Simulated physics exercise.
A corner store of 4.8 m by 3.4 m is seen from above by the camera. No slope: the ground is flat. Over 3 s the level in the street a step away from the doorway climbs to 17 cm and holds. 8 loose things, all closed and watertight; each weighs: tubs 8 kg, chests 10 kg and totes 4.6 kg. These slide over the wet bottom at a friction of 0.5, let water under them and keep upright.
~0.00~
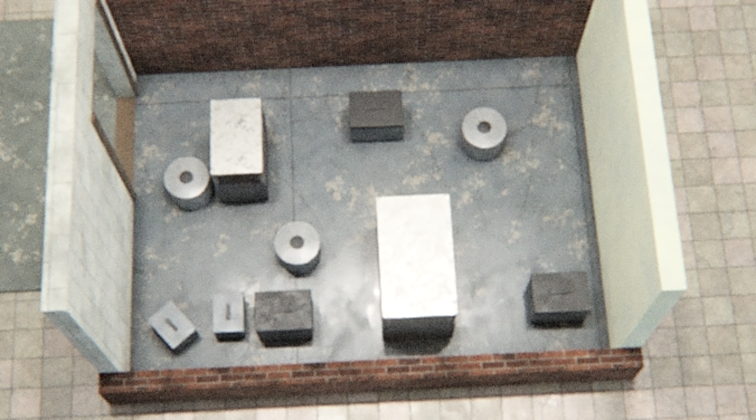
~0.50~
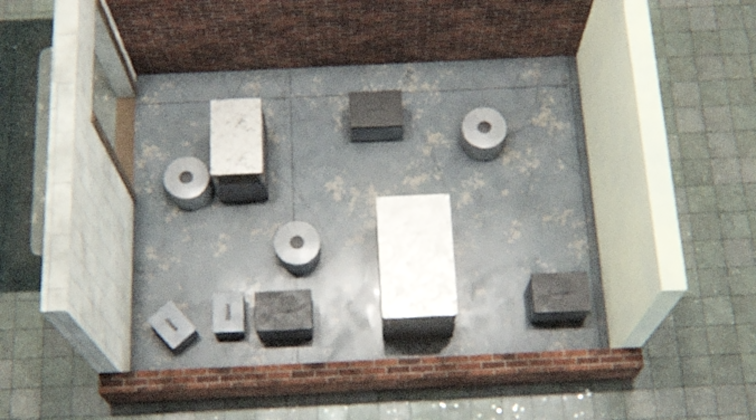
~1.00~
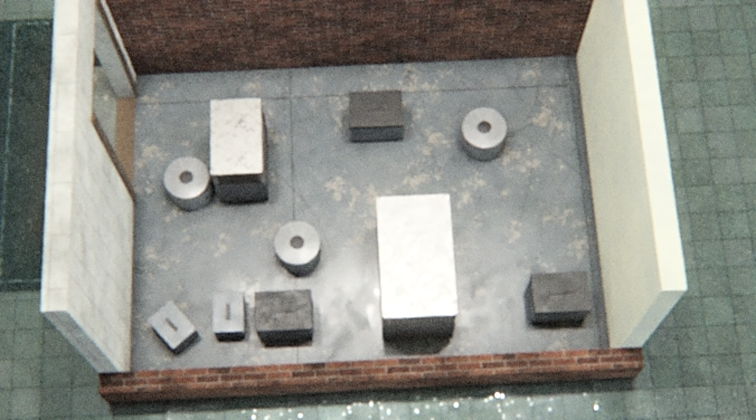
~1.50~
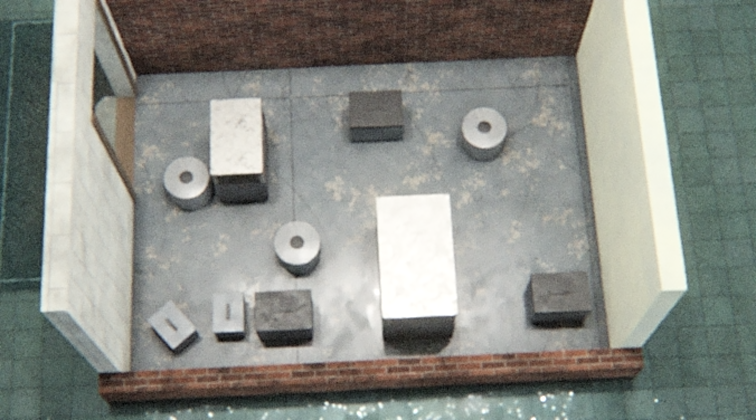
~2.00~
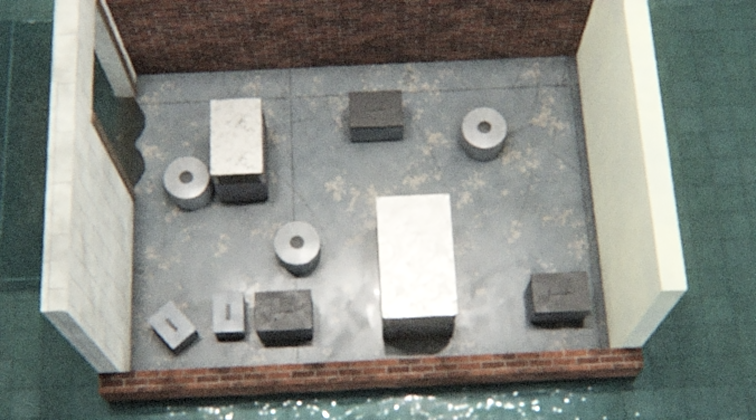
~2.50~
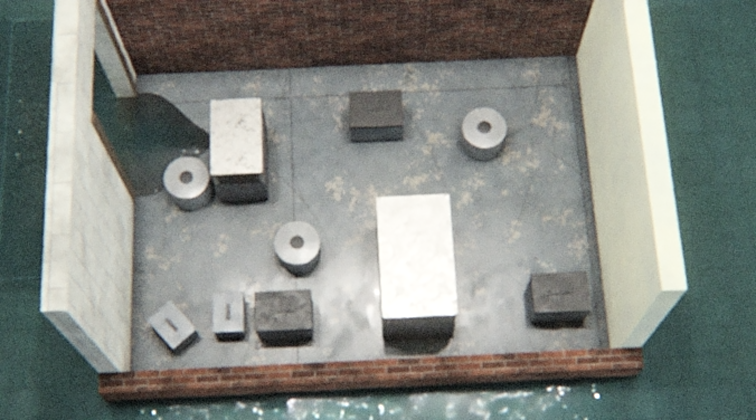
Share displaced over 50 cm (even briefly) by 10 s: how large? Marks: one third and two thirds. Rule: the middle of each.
By my guess the moved share will stay in the one-to-two-thirds span.
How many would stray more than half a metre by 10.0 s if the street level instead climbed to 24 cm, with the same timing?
You'd get 6 in that case.
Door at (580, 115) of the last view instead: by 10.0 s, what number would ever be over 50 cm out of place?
So the tally would be 2.
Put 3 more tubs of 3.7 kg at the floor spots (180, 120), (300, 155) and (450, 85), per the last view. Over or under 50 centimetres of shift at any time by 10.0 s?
Respectively, higher, lower and higher.
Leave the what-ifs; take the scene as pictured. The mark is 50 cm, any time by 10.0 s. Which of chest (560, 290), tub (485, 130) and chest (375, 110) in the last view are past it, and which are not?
In turn: Under, under, past it.
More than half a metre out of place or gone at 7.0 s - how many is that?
At that moment it comes to 2.
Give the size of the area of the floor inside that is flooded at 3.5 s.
Roughly 2.5 m2.
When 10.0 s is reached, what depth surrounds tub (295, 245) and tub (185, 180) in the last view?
Close to 5 and 9 centimetres.
After 3.5 s 0 of 8 are over 50 cm from their spots; 0 afloat.
After 4.5 s 1 of 8 are over 50 cm from their spots; 0 afloat.
After 7.0 s 2 of 8 are over 50 cm from their spots; 3 afloat.
After 10.0 s 4 of 8 are over 50 cm from their spots, and 4 have been at some point; 7 afloat.
